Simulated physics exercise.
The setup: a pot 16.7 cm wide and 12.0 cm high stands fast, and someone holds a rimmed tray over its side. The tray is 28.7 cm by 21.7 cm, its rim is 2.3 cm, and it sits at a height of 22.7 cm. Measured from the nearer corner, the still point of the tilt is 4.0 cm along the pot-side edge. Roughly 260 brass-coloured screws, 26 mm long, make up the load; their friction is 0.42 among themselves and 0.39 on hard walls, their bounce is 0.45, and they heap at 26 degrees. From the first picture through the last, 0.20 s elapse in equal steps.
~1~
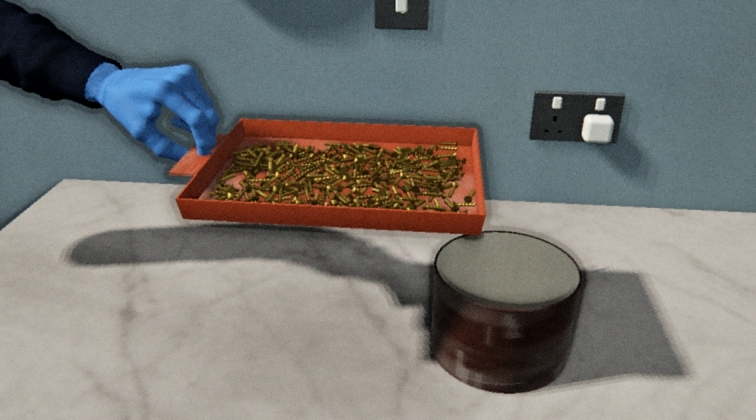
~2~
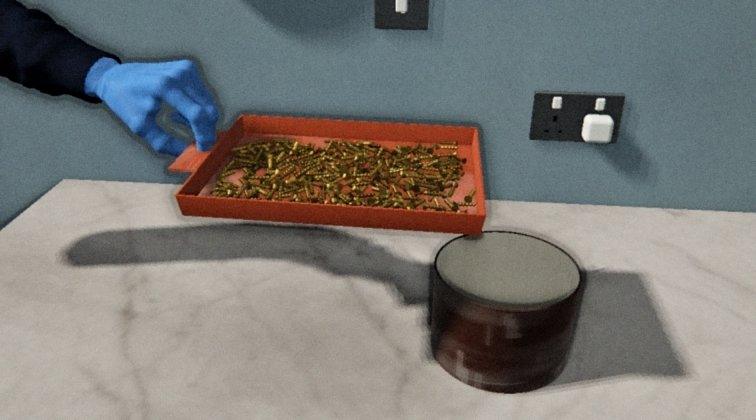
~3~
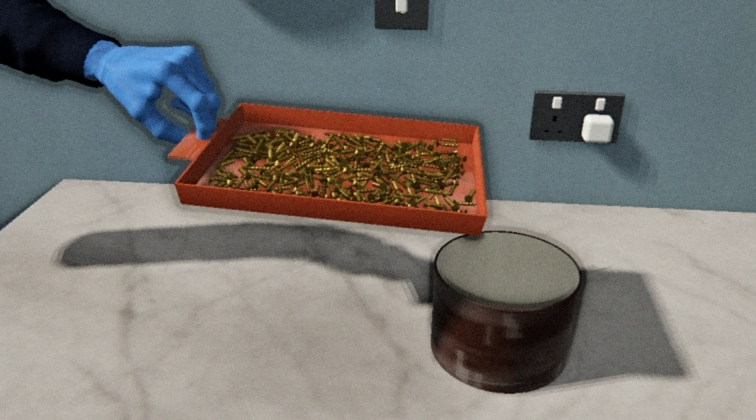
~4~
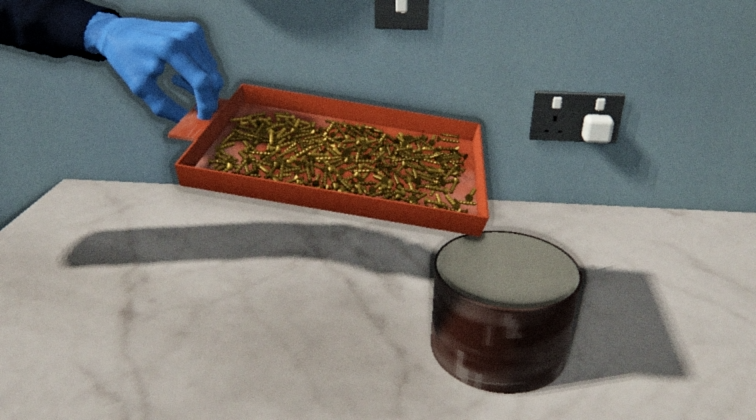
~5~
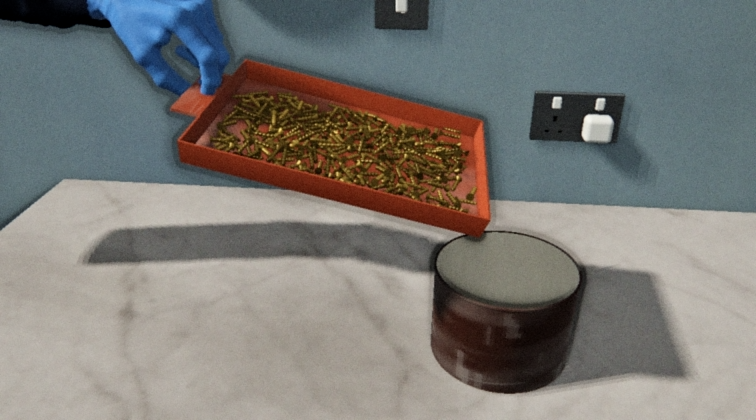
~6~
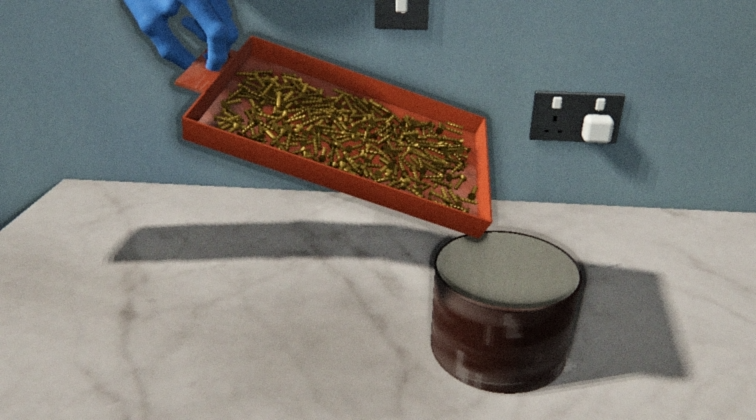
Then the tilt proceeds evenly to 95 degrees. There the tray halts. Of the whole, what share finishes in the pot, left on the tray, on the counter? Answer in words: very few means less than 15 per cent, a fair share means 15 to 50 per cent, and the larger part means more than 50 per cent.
Pot: A fair share. Tray: Very few. Counter: The larger part.
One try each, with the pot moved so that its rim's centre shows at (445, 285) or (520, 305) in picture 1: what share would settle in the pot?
Close to 5 in a hundred, then close to 80 in a hundred.
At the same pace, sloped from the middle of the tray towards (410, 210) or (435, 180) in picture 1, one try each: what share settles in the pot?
First try: Around 0 percent; second try: Around 65 percent.
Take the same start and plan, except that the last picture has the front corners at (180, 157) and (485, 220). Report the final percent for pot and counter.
Final per cent - pot 0, counter 100.
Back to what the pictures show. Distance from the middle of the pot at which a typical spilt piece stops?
Distance: Some 18 cm.
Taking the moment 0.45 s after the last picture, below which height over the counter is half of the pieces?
Median height: Approx. 24 cm.
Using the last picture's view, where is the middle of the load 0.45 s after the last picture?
The load's centre is near (517, 198) at that time.
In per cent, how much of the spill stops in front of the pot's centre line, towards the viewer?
Some 100 per cent.
Then, 0.27 s after the last picture, tilt 57 degrees; the tray holds 100 %, the pot 0 %.
Then, 0.45 s after the last picture, tilt 82 degrees; the tray holds 80 %, the pot 0 %.
Then, 0.76 s after the last picture, tilt 95 degrees; the tray holds 5 %, the pot 20 %.
In the end, pot 30 %, tray 0 %, counter 70 %.
